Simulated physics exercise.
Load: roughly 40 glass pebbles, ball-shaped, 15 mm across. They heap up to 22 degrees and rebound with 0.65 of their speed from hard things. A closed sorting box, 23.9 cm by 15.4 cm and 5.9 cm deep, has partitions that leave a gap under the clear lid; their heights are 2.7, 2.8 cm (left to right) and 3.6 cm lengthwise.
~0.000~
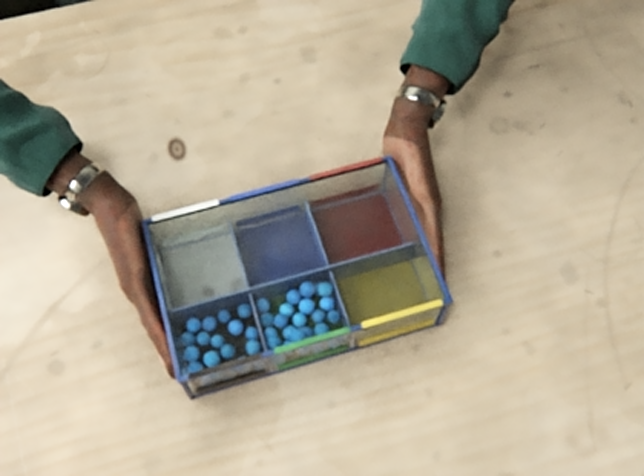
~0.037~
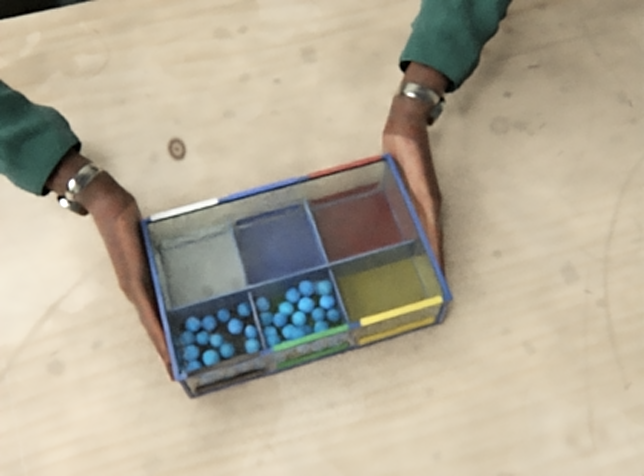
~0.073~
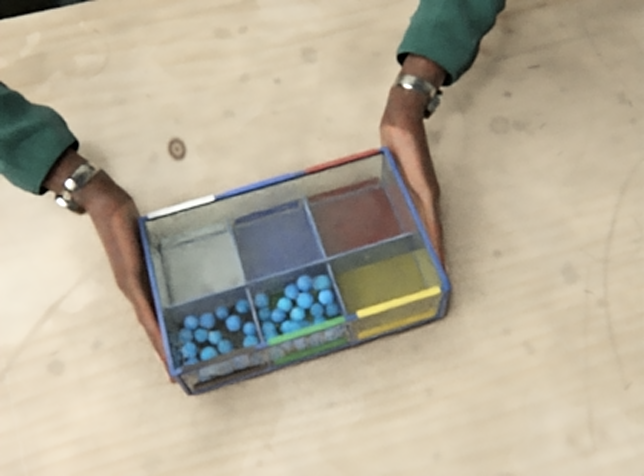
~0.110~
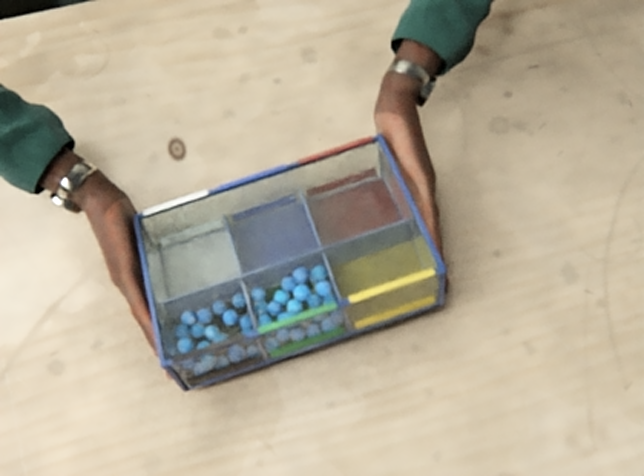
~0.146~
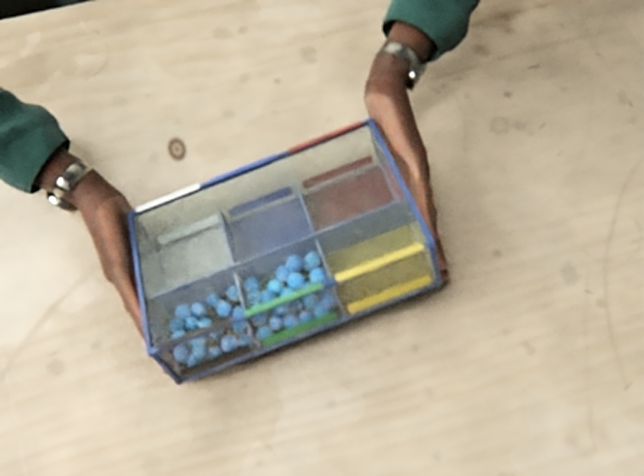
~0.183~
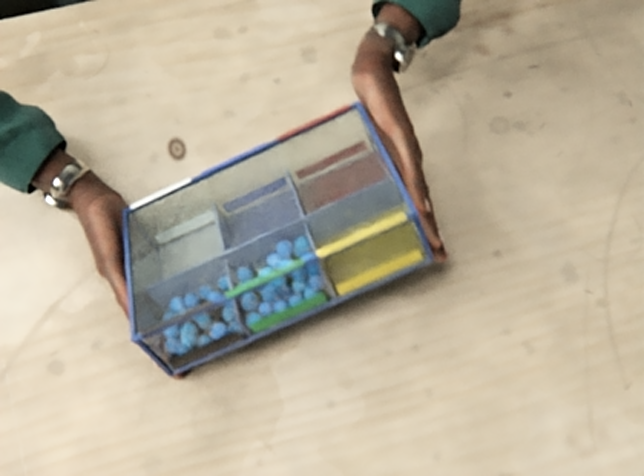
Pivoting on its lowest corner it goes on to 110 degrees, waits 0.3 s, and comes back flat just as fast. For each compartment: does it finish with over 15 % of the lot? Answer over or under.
Red compartment: Under; blue compartment: Under; green compartment: Under; yellow compartment: Under; white compartment: Over; black compartment: Over.
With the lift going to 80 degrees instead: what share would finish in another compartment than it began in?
About 60 per cent.
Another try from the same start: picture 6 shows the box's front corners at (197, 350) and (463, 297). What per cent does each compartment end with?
Red 30; blue 0; green 0; yellow 70; white 0; black 0.
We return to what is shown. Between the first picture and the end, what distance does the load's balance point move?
Roughly 8.0 cm.
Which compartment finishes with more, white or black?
It is the white one.
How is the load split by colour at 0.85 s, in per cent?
Red 0, blue 5, green 10, yellow 0, white 50, black 35.
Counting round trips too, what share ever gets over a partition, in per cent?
Roughly 80 per cent.
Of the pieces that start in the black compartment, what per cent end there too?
About 50 per cent.
Then, at 0.85 s, tilt 110 degrees; blue 5 %, green 10 %, white 50 %, black 35 %.
Then, at 1.29 s, tilt 62 degrees; white 75 %, black 25 %.
After 1.82 s, tilt 0 degrees; white 75 %, black 25 %.
By 2.3 s all is still; red 0 %, blue 0 %, green 0 %, yellow 0 %, white 75 %, black 25 %.
